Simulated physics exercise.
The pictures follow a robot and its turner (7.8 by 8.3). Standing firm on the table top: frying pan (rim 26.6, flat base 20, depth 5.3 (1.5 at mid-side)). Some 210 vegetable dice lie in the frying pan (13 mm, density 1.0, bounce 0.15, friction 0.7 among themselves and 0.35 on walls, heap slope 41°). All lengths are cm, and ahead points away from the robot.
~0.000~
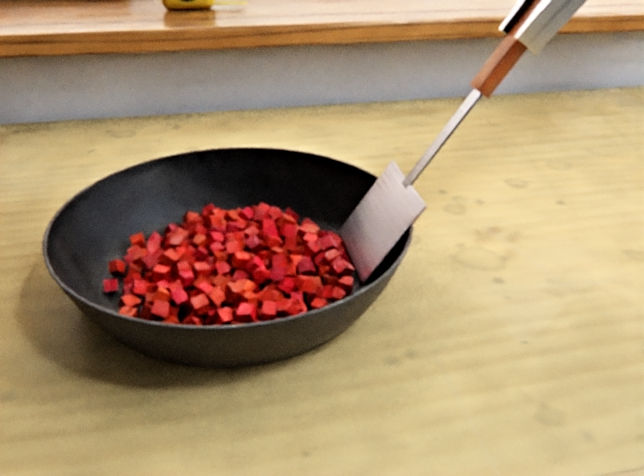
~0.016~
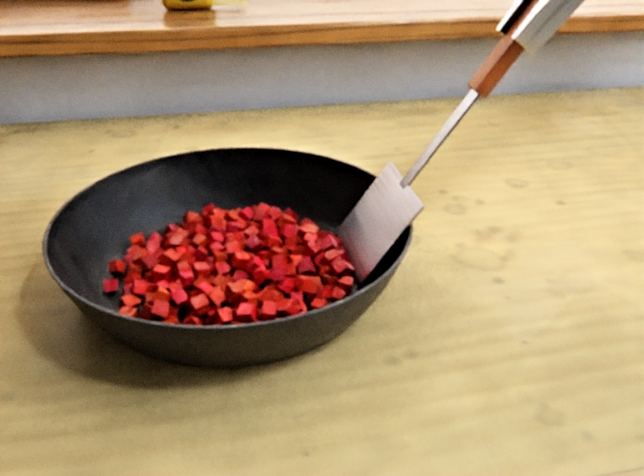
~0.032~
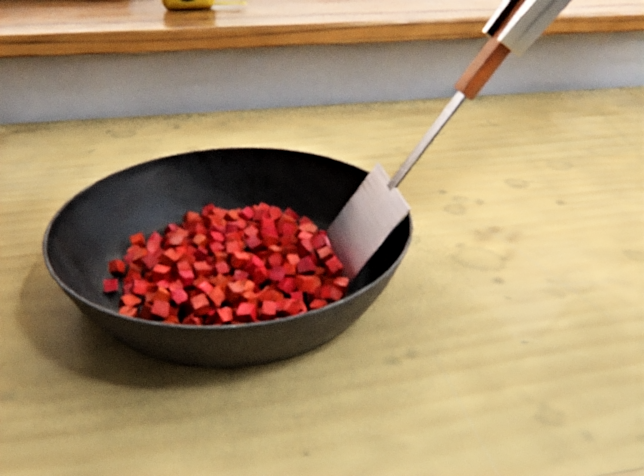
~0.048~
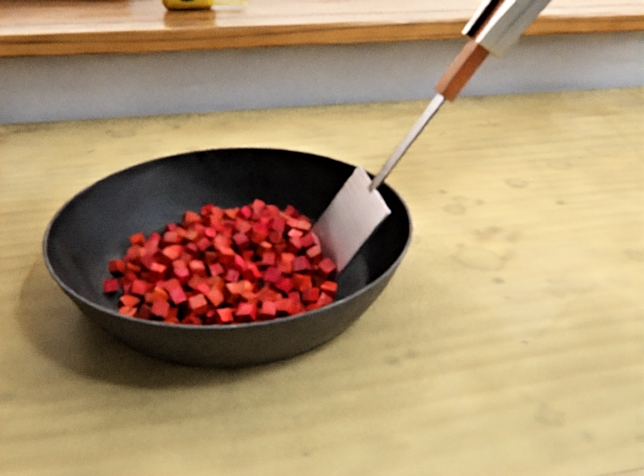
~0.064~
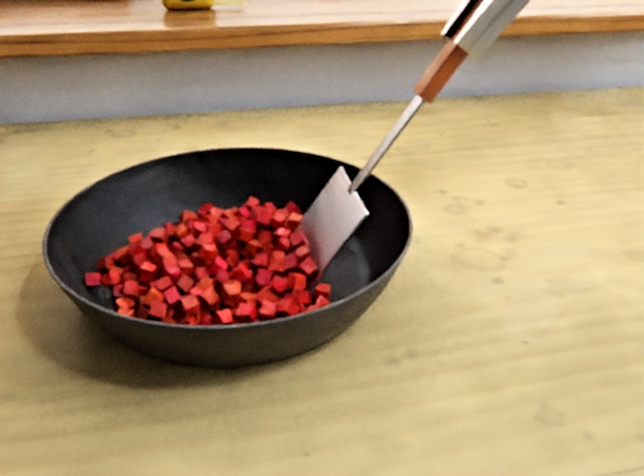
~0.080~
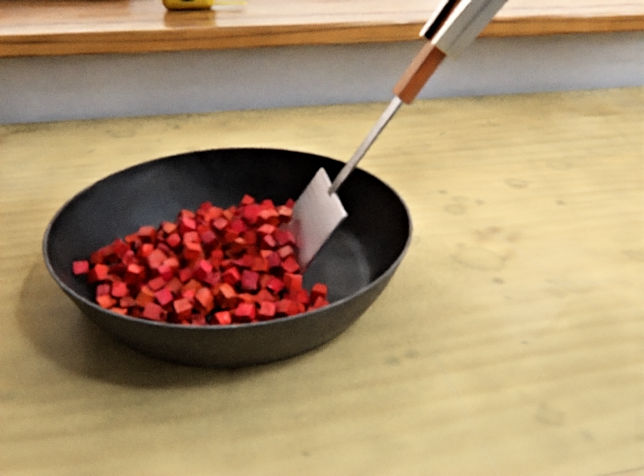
A turner held by a robot pushes red vegetable dice leftward across a black frying pan.
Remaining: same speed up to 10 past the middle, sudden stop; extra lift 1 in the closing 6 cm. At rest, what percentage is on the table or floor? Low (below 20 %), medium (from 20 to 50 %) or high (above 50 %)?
On the table or floor the share is medium, from 20 to 50 %.
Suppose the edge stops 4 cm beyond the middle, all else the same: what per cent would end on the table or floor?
In that case some 0 per cent.
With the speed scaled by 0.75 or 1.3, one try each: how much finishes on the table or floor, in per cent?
Some 20 and 40 per cent.
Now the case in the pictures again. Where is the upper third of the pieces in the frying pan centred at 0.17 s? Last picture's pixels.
Around (118, 249).
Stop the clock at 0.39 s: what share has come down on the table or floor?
Some 10 per cent.
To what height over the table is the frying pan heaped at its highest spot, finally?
About 5.0 cm.
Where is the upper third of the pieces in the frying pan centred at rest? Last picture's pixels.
Around (124, 276).
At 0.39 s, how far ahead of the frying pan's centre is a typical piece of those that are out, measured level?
Some 16 cm.
By 0.12 s, sloping 55°, highest piece 5 above the table; 212 in the frying pan.
By 0.17 s, sloping 55°, highest piece 6 above the table; 212 in the frying pan.
By 0.39 s, sloping 55°, highest piece 16 above the table; 150 in the frying pan, 22 on the table or floor, 40 on the blade or in flight.
By 1.44 s, sloping 55°, highest piece 6 above the table; 150 in the frying pan, 62 on the table or floor.
Final count, 150 in the frying pan, 62 on the table or floor. That is 29 % on the table or floor.
